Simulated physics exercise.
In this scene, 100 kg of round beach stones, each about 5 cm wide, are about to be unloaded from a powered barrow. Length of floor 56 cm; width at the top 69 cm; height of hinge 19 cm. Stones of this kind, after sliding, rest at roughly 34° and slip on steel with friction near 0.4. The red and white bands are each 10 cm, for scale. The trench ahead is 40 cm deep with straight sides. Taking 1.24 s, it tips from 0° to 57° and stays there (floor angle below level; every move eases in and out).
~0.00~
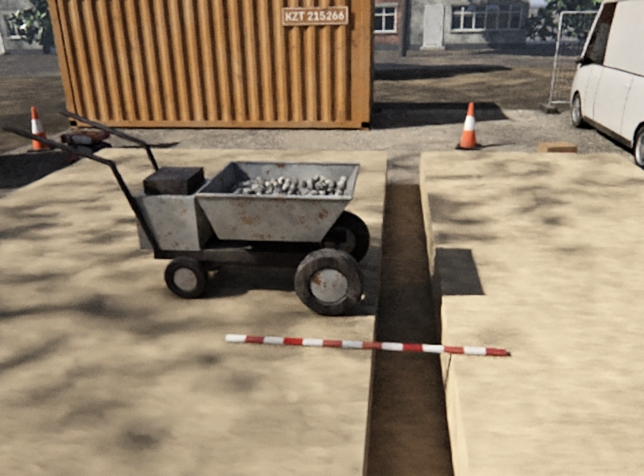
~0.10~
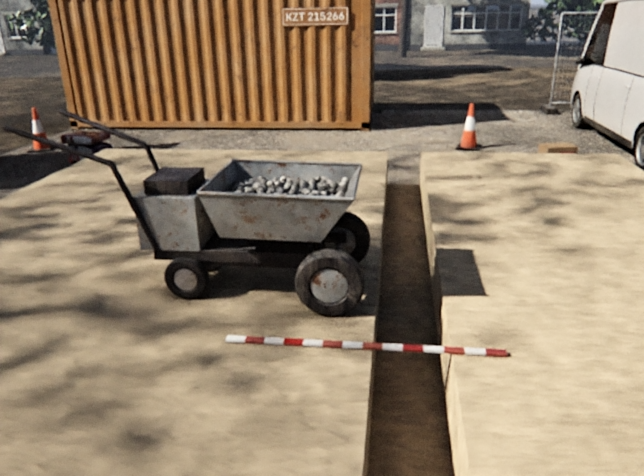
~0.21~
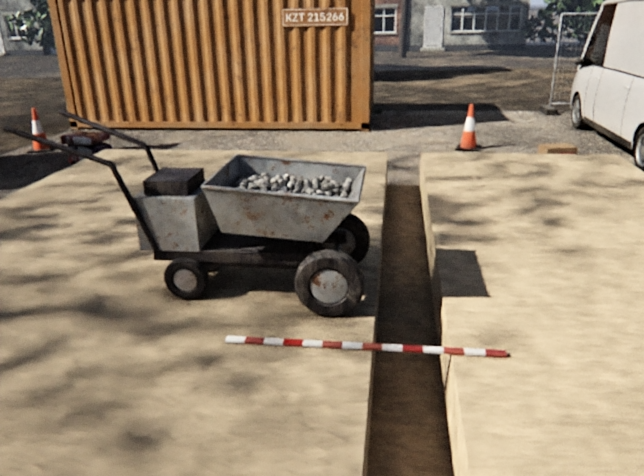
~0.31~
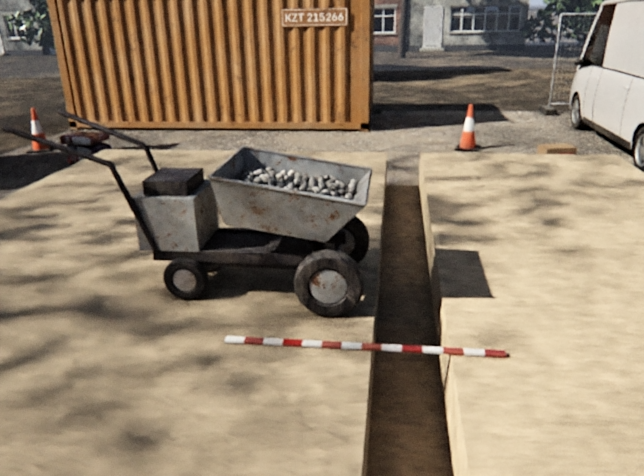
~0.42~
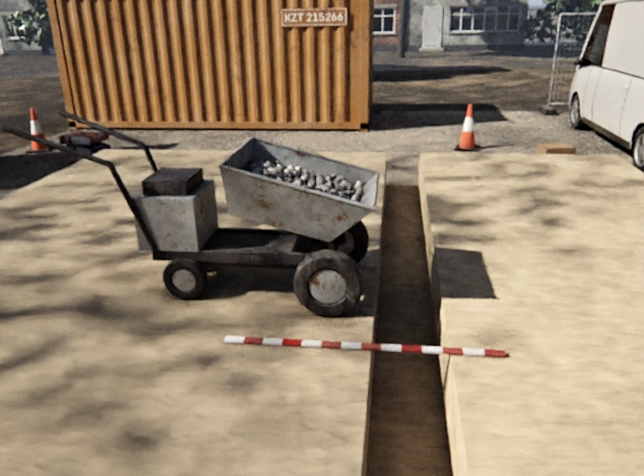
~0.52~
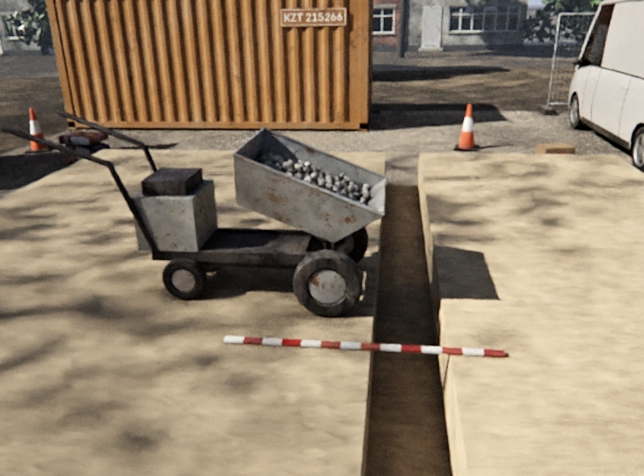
The metal tray of grey stones on a barrow tilts steadily down toward the right.
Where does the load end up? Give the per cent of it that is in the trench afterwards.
Some 31 per cent of it.
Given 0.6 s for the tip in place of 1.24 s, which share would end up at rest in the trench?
Then some 20 per cent would.
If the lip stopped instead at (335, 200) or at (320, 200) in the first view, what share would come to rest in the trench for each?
First spot about 45, second spot about 55 per cent.
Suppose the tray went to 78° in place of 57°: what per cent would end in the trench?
In that case near 30 per cent.
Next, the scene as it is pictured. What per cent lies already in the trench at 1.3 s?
Around 10 per cent of it, at that instant.
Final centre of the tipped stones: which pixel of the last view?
Their centre sits close to (434, 335).
After 0.9 s the floor is at 48°; 100 % in the tray; the foremost stones are at (399, 224).
After 1.3 s the floor is at 57°; 87 % in the tray, 8 % in the trench, 5 % past the trench; the foremost stones are at (463, 286).
After 1.7 s the floor is at 57°; 63 % in the tray, 13 % in the trench, 24 % past the trench; the foremost stones are at (522, 300).
After 3.6 s the floor is at 57°; 41 % in the tray, 31 % in the trench, 28 % past the trench; the foremost stones are at (565, 287).
